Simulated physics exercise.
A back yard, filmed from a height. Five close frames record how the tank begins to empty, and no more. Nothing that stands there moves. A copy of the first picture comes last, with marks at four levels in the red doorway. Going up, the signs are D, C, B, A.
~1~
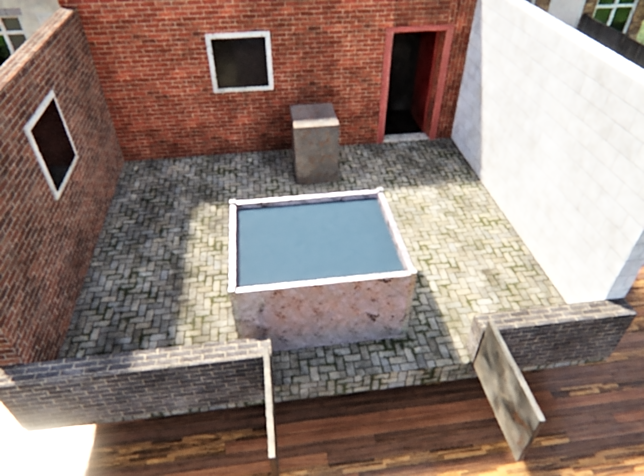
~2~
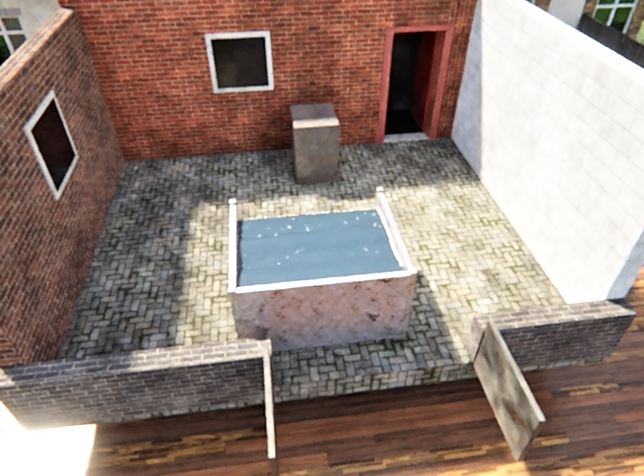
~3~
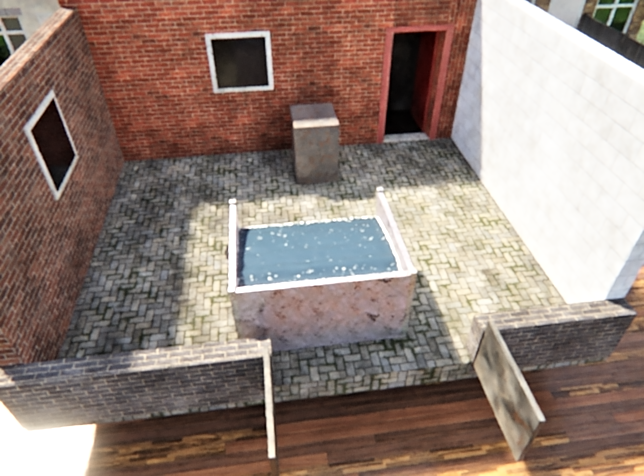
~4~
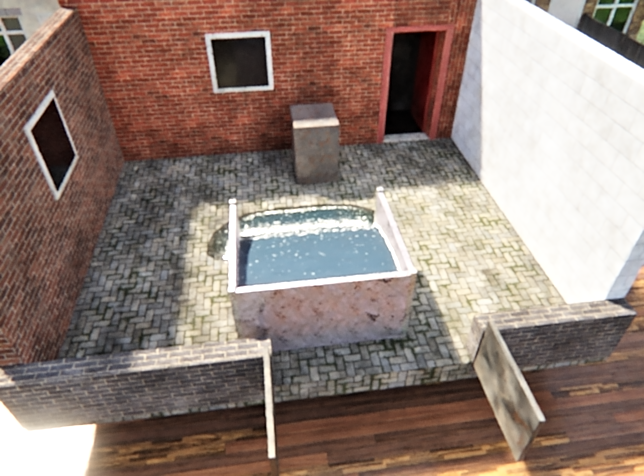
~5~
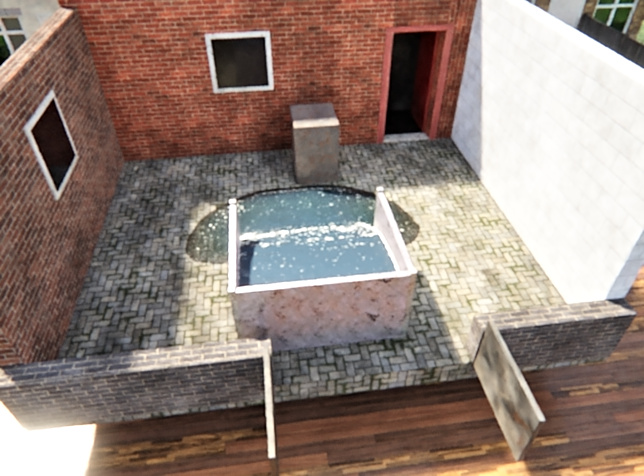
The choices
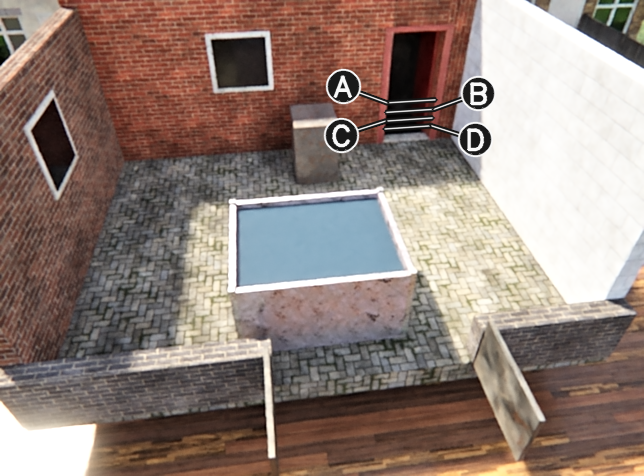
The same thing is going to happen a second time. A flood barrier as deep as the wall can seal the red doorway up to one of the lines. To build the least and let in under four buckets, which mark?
The limit is D.
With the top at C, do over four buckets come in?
No.
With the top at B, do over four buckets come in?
No, that is safe.
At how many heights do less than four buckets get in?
All of them.
On the marked copy, A at (411, 101); B at (410, 110); C at (409, 119); D at (408, 127); from the bottom up D, C, B, A.
Choosing A, nothing gets over.
Choosing B, nothing gets over.
Choosing C, nothing gets over.
Choosing D, a splash gets over, under a bucket.
